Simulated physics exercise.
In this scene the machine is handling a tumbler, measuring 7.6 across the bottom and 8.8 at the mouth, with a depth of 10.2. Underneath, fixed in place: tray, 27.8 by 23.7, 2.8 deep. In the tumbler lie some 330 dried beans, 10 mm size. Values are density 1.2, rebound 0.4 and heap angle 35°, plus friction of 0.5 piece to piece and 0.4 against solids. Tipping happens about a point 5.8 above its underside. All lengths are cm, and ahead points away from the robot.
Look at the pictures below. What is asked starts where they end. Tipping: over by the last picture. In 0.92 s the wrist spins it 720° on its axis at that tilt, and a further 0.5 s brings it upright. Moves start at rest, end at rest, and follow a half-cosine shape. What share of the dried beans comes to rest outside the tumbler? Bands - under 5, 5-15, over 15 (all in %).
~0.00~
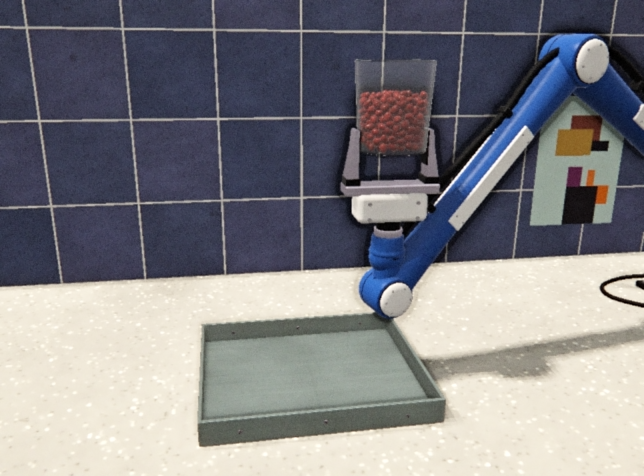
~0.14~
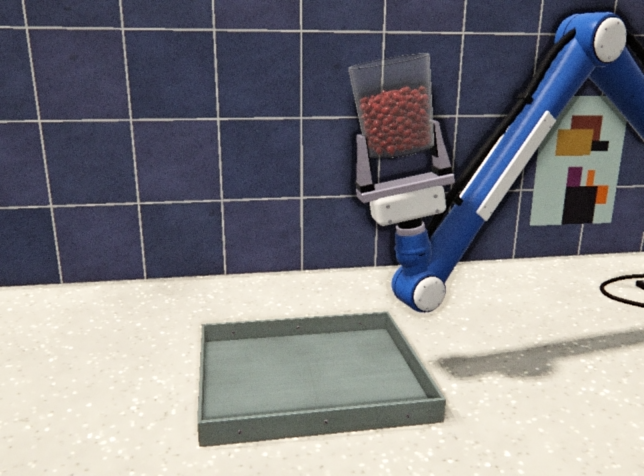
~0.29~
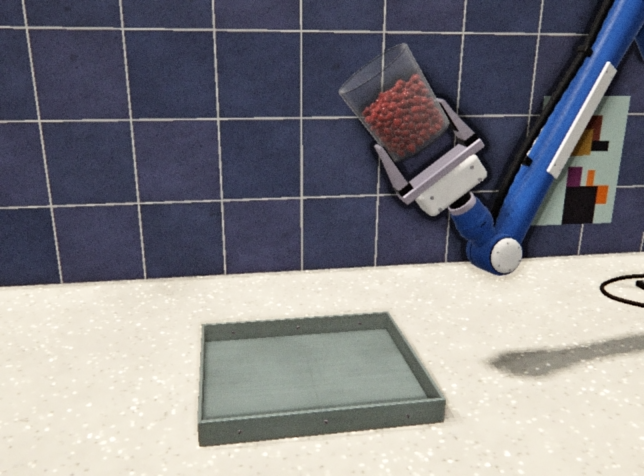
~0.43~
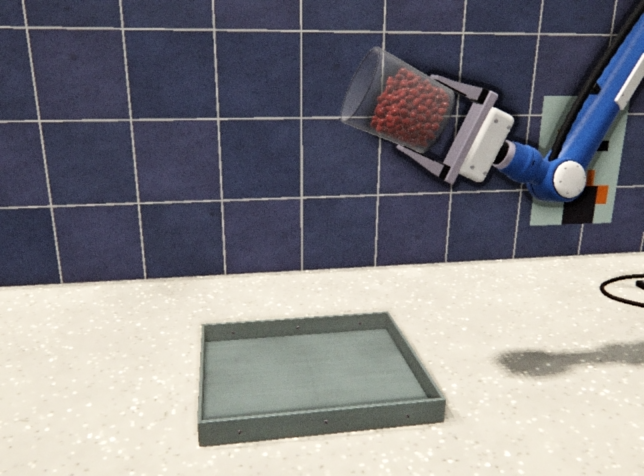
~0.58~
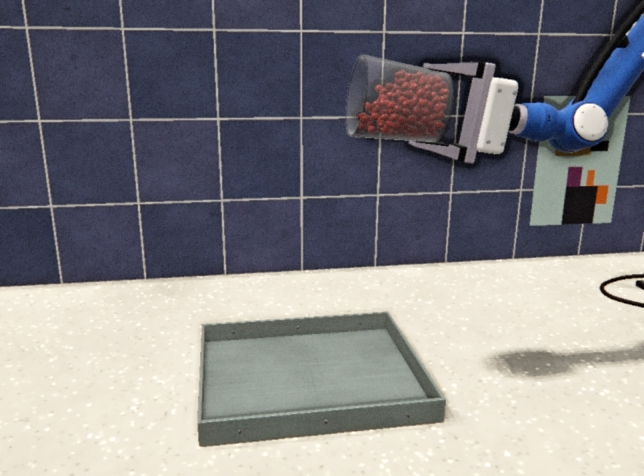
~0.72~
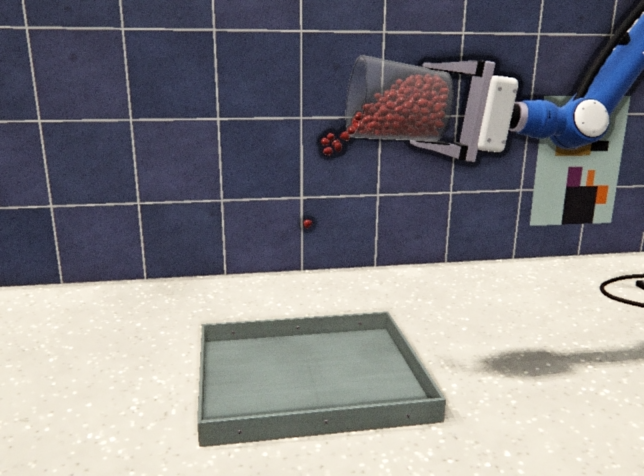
Over 15 %.
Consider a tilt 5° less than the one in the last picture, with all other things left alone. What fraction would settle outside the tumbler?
Estimate: Near 15 %.
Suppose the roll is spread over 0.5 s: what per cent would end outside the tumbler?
Then about 10 per cent.
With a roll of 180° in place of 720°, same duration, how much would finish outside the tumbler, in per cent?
Estimate: Near 20 %.
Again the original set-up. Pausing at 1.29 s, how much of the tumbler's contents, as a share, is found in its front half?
I'd say about 60 per cent sits in the front half.
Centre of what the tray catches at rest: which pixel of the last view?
Around (279, 378).
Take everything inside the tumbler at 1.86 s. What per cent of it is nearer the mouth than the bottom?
30 %.
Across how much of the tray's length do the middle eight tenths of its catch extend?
That stretch is around 14 cm long.
After 1.29 s, tipped 83°, highest piece 40 above the table; 287 in the tumbler, 21 in the tray, 19 in flight or on a rim.
After 1.86 s, tipped 50°, highest piece 37 above the table; 244 in the tumbler, 74 in the tray, 2 on the table or floor, 7 in flight or on a rim.
After 2.34 s, upright, highest piece 40 above the table; 244 in the tumbler, 81 in the tray, 2 on the table or floor.
After 3.04 s, upright, highest piece 40 above the table; 244 in the tumbler, 81 in the tray, 2 on the table or floor.
At rest, 244 in the tumbler, 81 in the tray, 2 on the table or floor. That is 25 % outside the tumbler.
